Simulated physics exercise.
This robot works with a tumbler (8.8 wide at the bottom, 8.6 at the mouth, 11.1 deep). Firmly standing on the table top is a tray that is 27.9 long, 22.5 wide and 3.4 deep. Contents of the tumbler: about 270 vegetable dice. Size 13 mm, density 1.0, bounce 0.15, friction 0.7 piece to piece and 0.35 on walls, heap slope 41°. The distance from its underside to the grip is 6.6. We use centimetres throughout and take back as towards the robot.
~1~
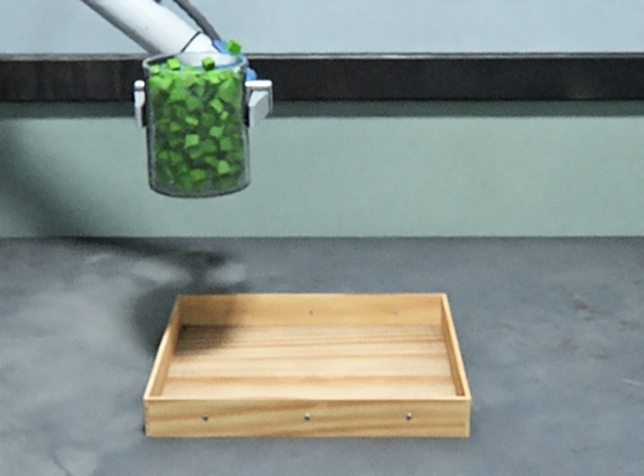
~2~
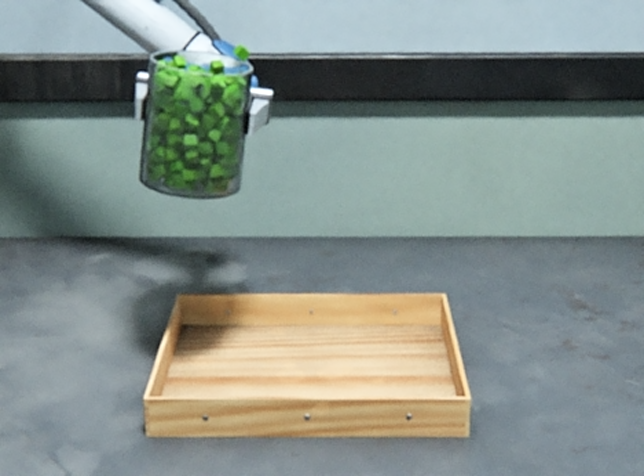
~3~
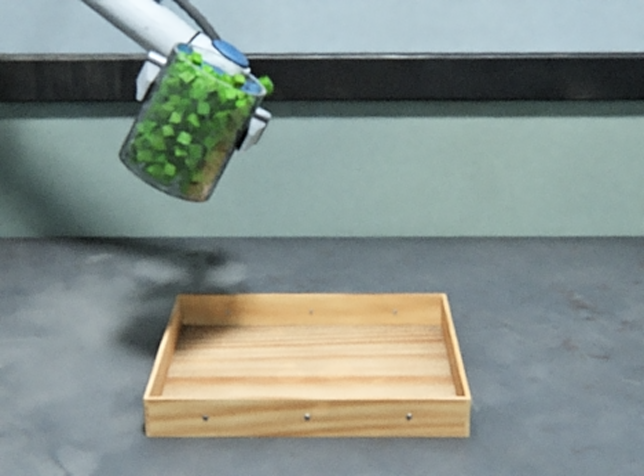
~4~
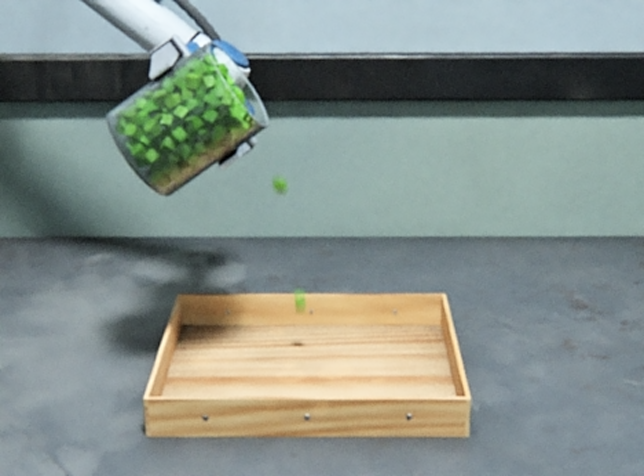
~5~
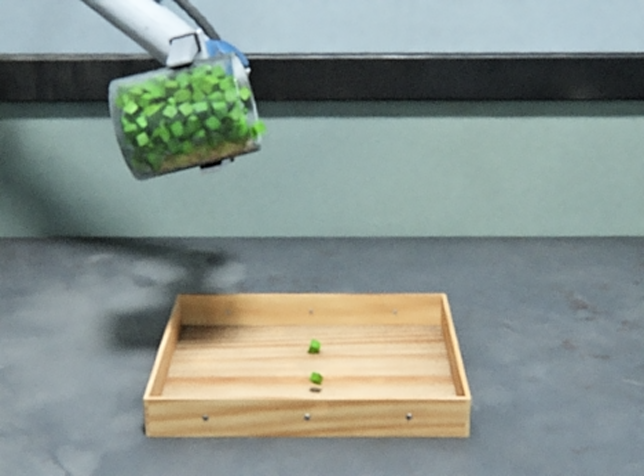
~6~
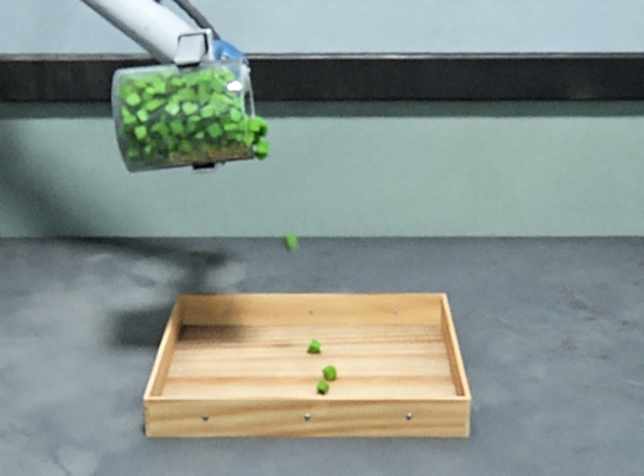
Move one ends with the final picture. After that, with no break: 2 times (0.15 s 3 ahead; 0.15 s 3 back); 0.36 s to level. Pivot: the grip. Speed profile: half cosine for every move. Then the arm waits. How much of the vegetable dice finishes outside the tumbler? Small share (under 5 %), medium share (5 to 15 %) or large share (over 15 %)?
A large share.
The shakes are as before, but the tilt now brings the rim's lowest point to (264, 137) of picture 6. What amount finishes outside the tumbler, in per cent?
About 5 percent.
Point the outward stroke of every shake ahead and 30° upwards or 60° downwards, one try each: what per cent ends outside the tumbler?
You'd get some 25 per cent with the first setting and some 10 per cent with the second.
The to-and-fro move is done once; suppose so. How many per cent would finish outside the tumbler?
Then roughly 15 percent.
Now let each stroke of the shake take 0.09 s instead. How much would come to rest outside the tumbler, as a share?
That gives about 50 percent.
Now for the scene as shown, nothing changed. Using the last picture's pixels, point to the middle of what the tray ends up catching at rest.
About (327, 366).
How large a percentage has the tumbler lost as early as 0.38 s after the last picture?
About 15 per cent.
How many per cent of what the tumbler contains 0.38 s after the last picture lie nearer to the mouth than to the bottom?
That share comes to roughly 45 percent.
Then, 0.38 s on, tilted 84° forward, highest piece 29 above the table; 226 in the tumbler, 27 in the tray, 13 in flight or on a rim.
Then, 0.77 s on, tilted 46° forward, highest piece 29 above the table; 201 in the tumbler, 60 in the tray, 5 in flight or on a rim.
Then, 1.16 s on, level, highest piece 30 above the table; 200 in the tumbler, 66 in the tray.
Then, 2.21 s on, level, highest piece 30 above the table; 200 in the tumbler, 66 in the tray.
In the end, 200 in the tumbler, 66 in the tray. That is 25 % outside the tumbler.
